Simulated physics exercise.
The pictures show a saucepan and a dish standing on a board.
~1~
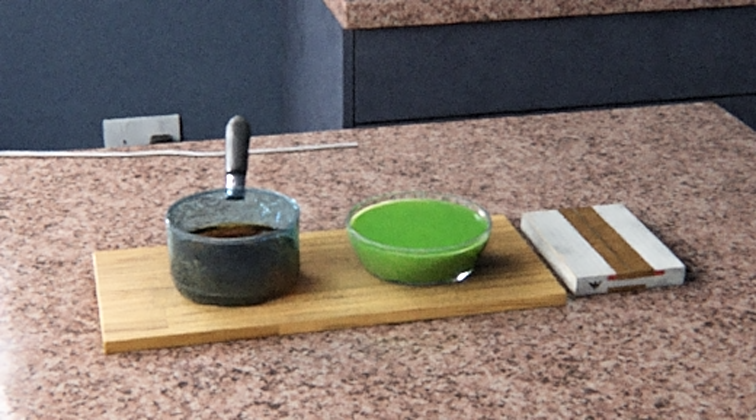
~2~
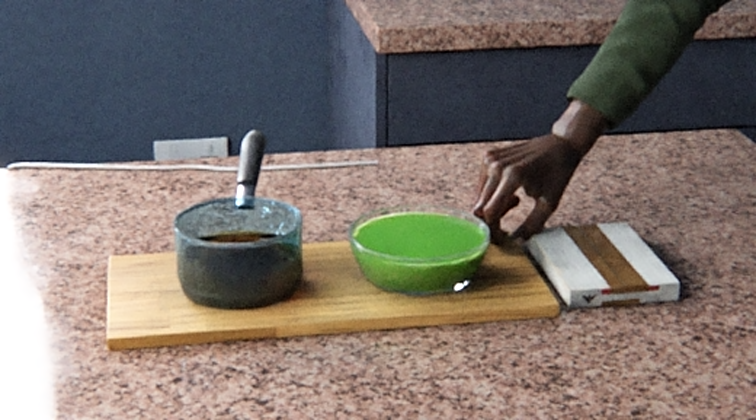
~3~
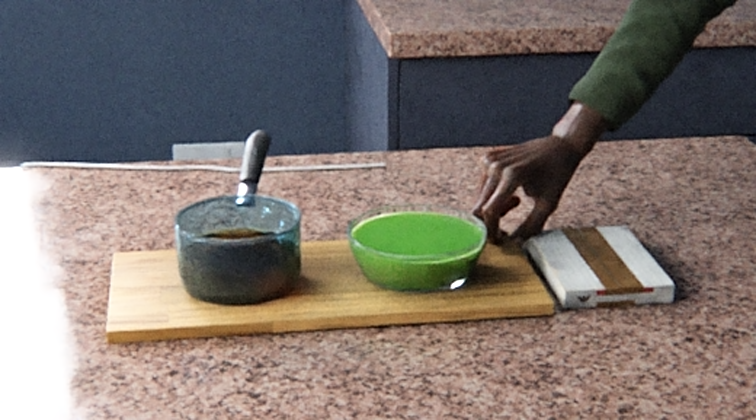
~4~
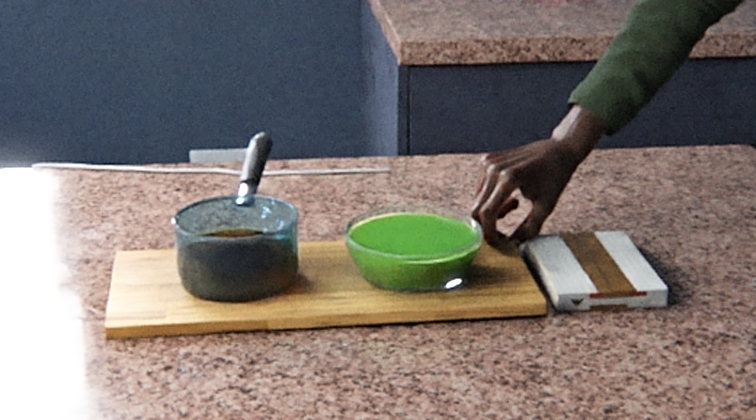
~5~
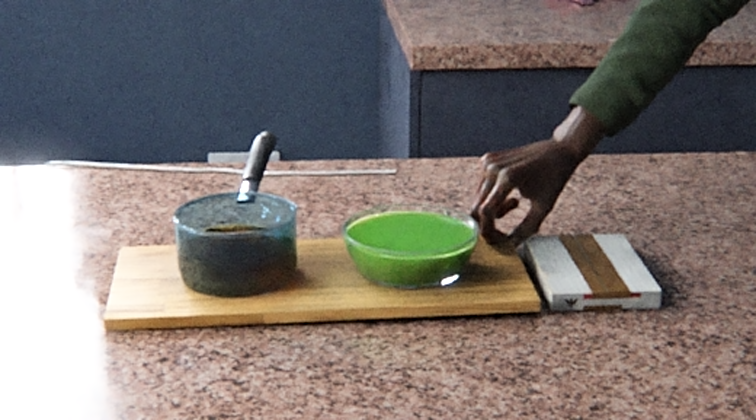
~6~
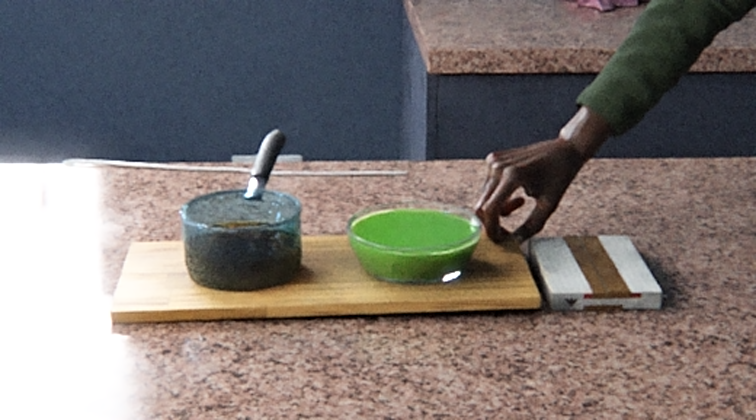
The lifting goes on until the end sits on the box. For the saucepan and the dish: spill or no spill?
The saucepan holds; the dish holds.
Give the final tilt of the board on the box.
Roughly 3°.
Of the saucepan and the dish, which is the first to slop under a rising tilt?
First the dish.
Next, the board slopes by about 2°; saucepan, its rim is dry; dish, its rim is dry.
After that, the board slopes by about 4°; saucepan, its rim is dry; dish, its rim is dry.
Finally, the board slopes by about 3°, resting on the box; saucepan, its rim is dry; dish, its rim is dry.
